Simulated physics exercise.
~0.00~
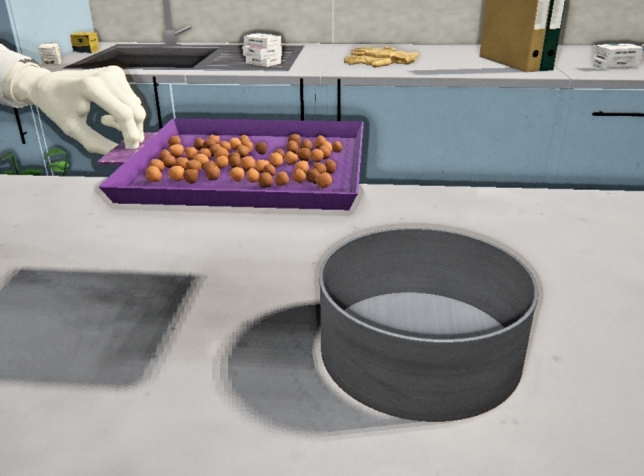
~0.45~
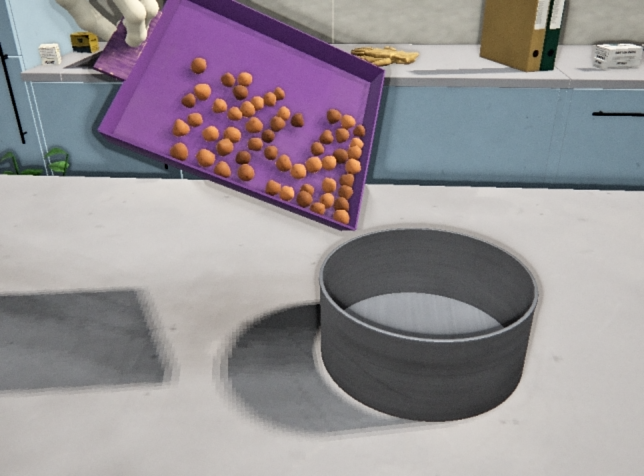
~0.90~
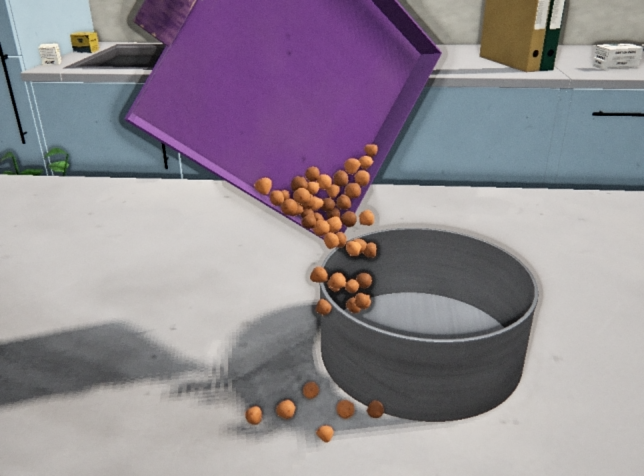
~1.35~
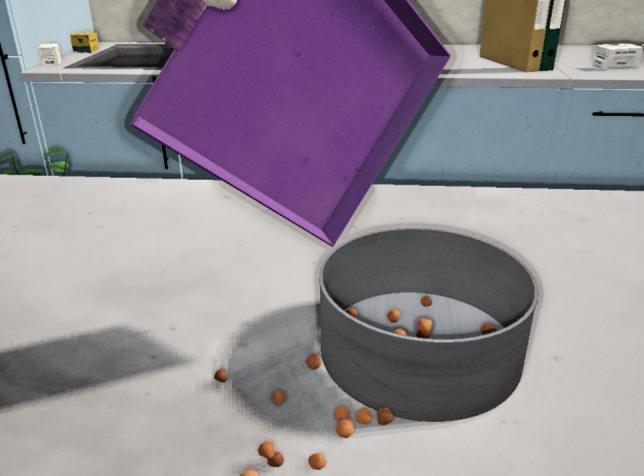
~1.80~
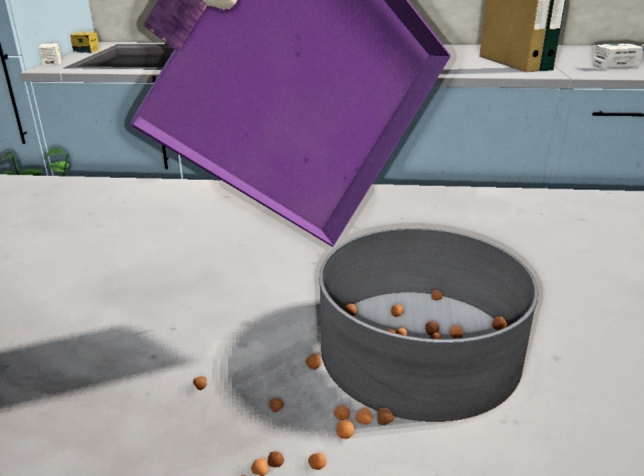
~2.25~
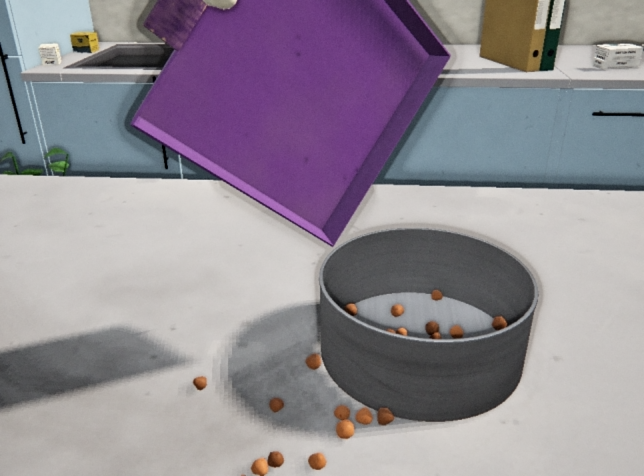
A white-gloved hand tilted a purple tray of hazelnuts higher and higher over a round dark pot until they all slid off, most dropping into the pot while some scattered on the table around it, leaving the tray empty.
